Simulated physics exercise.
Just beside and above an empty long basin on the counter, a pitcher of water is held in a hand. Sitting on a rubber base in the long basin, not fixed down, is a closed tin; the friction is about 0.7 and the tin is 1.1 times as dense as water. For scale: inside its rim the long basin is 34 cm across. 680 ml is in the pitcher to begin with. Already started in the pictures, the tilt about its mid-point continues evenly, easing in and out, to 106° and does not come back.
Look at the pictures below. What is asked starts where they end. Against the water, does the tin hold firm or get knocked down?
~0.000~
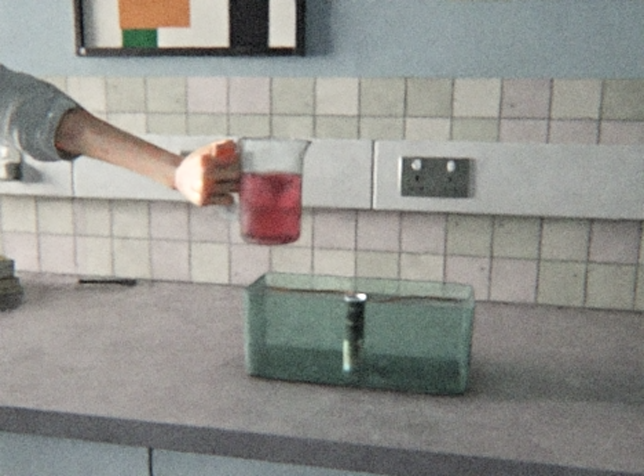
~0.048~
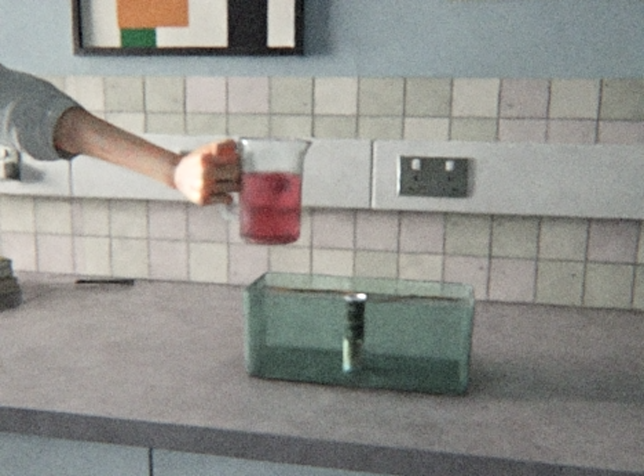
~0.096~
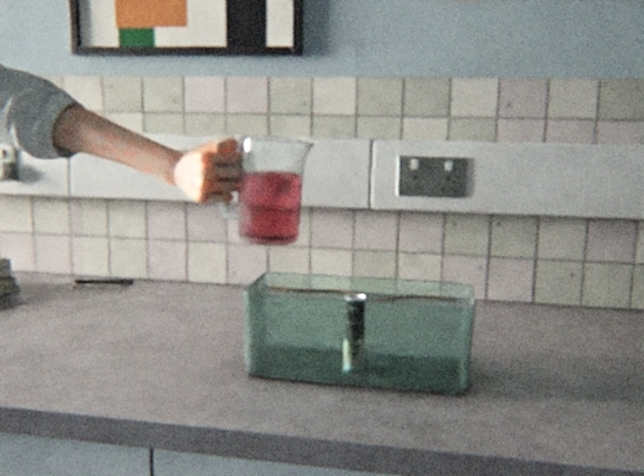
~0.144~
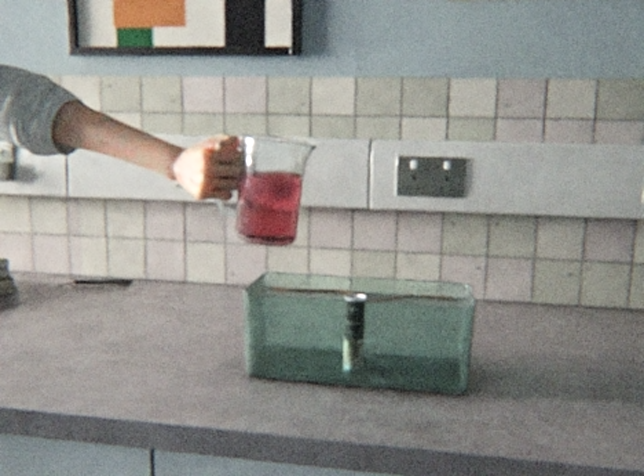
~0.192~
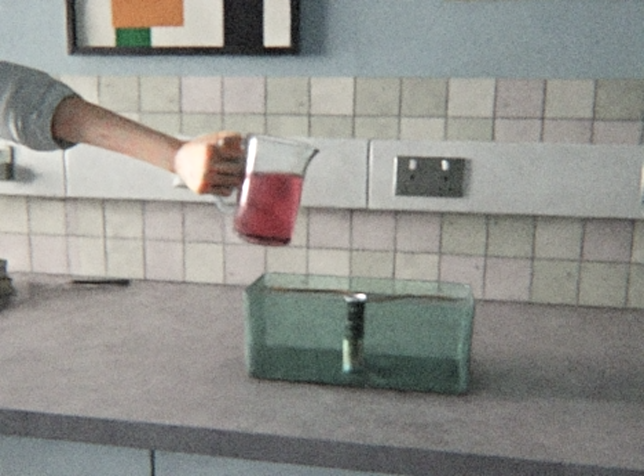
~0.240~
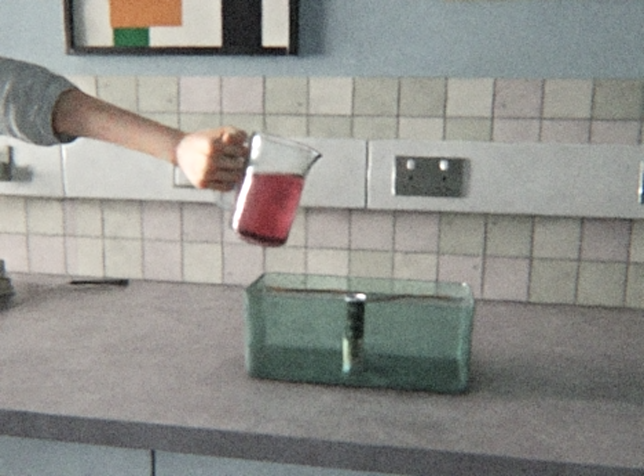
It holds firm.
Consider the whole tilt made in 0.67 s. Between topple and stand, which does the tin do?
Outcome - the tin stays erect.
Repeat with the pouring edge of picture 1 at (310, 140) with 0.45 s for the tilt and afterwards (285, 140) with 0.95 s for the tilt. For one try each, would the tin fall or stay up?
Try 1: Still standing; try 2: Tipped over.
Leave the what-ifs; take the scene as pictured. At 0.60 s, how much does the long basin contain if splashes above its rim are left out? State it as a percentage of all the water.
Roughly 0 percent of it.
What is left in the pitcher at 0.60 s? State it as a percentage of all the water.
At that time about 94 in a hundred parts are still held.
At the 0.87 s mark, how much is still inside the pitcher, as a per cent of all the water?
I'd estimate some 44 per cent.
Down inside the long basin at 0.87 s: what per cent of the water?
My estimate is about 32 percent.
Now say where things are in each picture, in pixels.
It leans 0°; its right rim is at (312, 141); the water meets the walls at (243, 172) and (300, 174); the long basin's rim runs from (254, 283) to (473, 297); the tin's top is at (355, 300), in the first frame.
It leans 1°; its right rim is at (312, 141); the water meets the walls at (243, 172) and (301, 174), in the second frame.
It leans 3°; its right rim is at (314, 143); the water meets the walls at (243, 172) and (301, 174), in the third frame.
It leans 6°; its right rim is at (316, 146); the water meets the walls at (244, 173) and (302, 175), in the fourth frame.
It leans 10°; its right rim is at (320, 150); the water meets the walls at (244, 174) and (303, 175), in the fifth frame.
It leans 16°; its right rim is at (323, 155); the water meets the walls at (244, 177) and (305, 176), in the sixth frame.
By 0.60 s the tilt is 75° and 95 per cent is still to pour; the tin stands where it began.
By 0.87 s the tilt is 104° and 44 per cent is still to pour; the tin stands where it began.
By 1.15 s the tilt is 106° and 6 per cent is still to pour; the tin stands where it began.
By 1.45 s the tilt is 106° and 0 per cent is still to pour; the tin stands where it began.
At rest the tin stands where it began.
